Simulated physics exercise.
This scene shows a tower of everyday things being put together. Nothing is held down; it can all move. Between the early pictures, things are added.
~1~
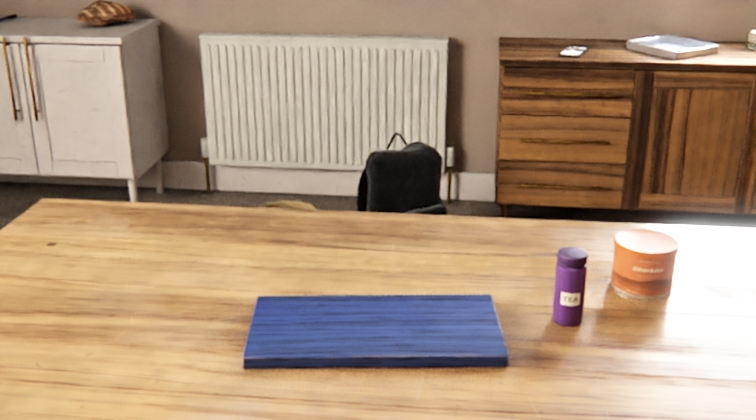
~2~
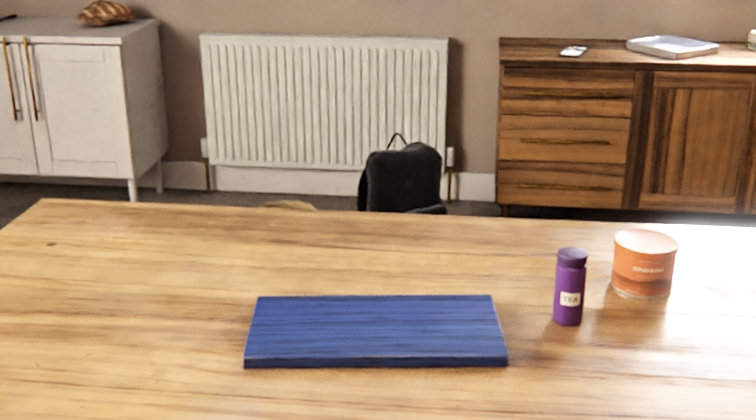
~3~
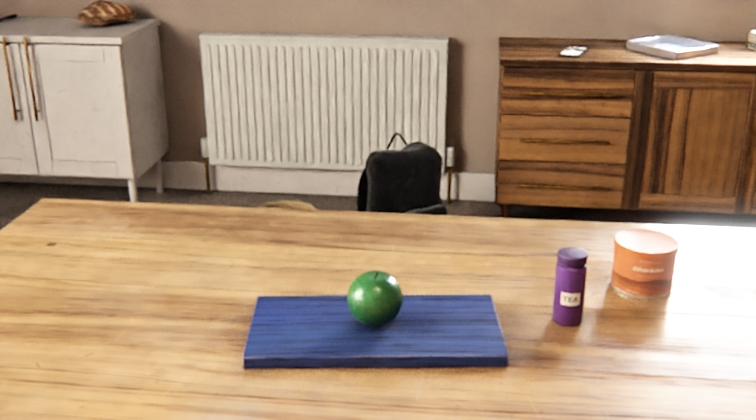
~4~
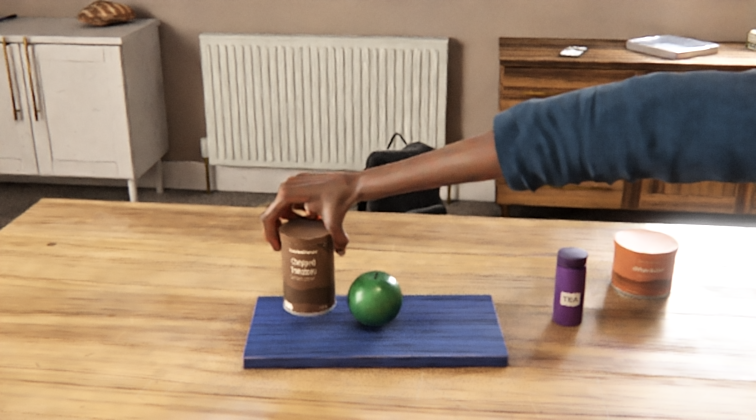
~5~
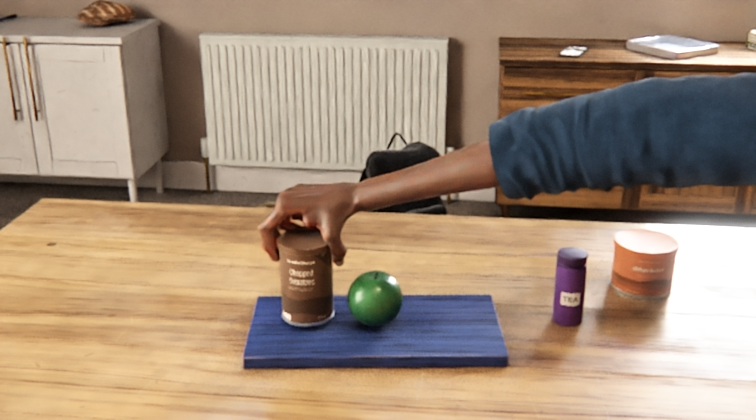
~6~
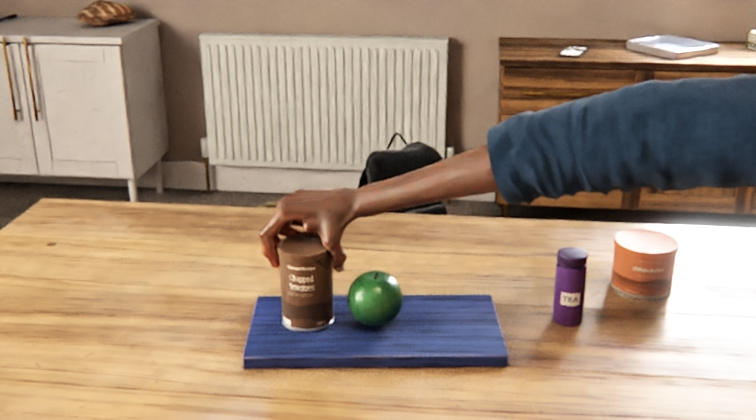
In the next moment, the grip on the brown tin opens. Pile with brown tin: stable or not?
It stays upright.
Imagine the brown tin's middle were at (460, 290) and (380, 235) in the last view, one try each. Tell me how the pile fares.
First, it stays up; second, it gives way.
Then, 0.30 s later than the last frame, all is still.
Then, 0.70 s later than the last frame, brown tin resting near (307, 283).
When it is over, all 5 as before. End places, in pixels of the last picture, brown tin near (307, 283). The pile holds.
